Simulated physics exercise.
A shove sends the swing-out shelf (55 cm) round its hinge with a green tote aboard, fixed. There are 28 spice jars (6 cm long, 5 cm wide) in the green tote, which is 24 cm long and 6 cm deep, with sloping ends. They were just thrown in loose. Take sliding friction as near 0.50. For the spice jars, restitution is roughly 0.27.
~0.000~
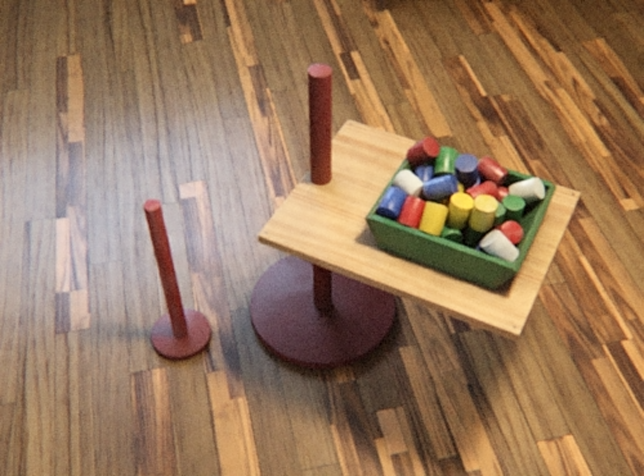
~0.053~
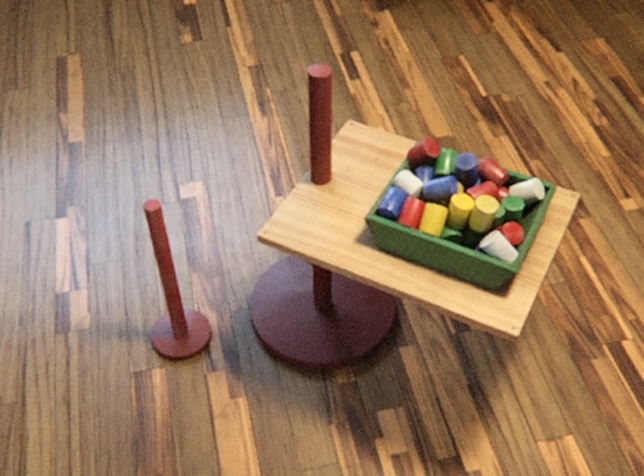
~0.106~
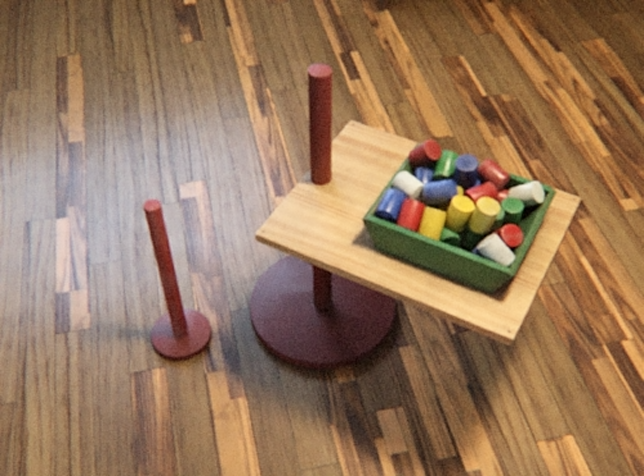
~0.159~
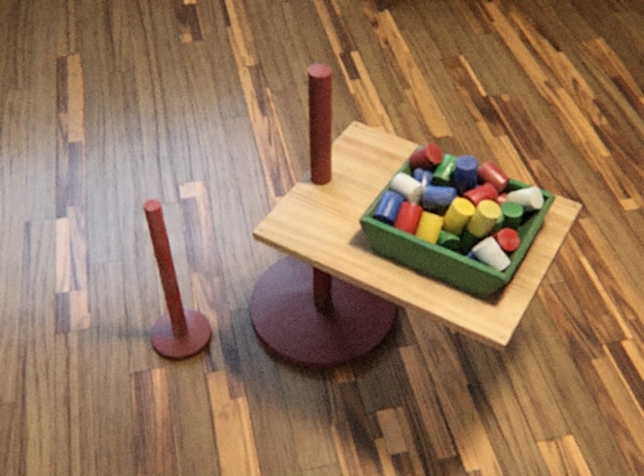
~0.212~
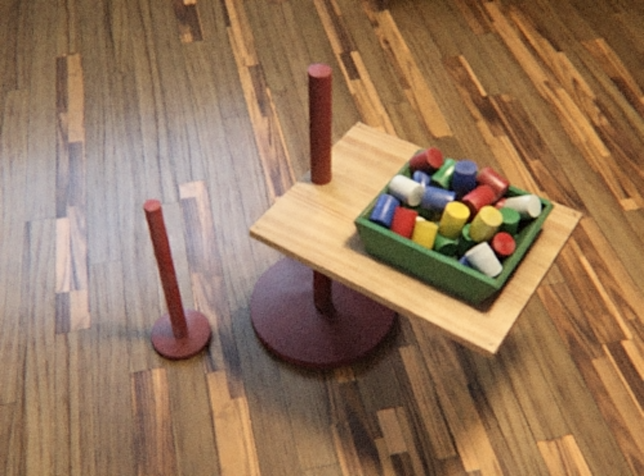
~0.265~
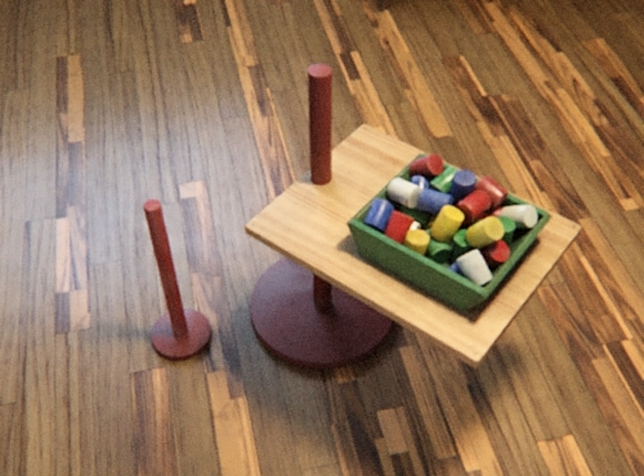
A wooden shelf carrying a green tote of colourful jars swings slightly toward the viewer.
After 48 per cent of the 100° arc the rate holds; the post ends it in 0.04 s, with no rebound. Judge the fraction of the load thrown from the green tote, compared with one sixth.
The fraction thrown is below one sixth.
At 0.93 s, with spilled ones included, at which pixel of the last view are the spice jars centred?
Centre: Around (218, 250) px.
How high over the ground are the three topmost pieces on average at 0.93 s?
Their middles sit some 60 cm up.
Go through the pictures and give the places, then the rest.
In the first picture (places track the rim corner closest to us here), green tote (514, 266); 0° round; all still inside.
The second picture shows green tote (513, 267); 0° round.
The third picture shows green tote (509, 271); 2° round.
The fourth picture shows green tote (504, 276); 4° round.
The fifth picture shows green tote (495, 283); 7° round.
The sixth picture shows green tote (483, 291); 10° round; all still inside.
After 0.85 s, the shelf hits the red post.
After 0.93 s, the green tote has all 28.
After 1.05 s, the green tote is down by 1 of 28.
After 1.27 s, the green tote is down by 1 of 28.
When it is over (at 1.71 s), the green tote is down by 1 of 28. Asked share, 1 of 28, 4 per cent.
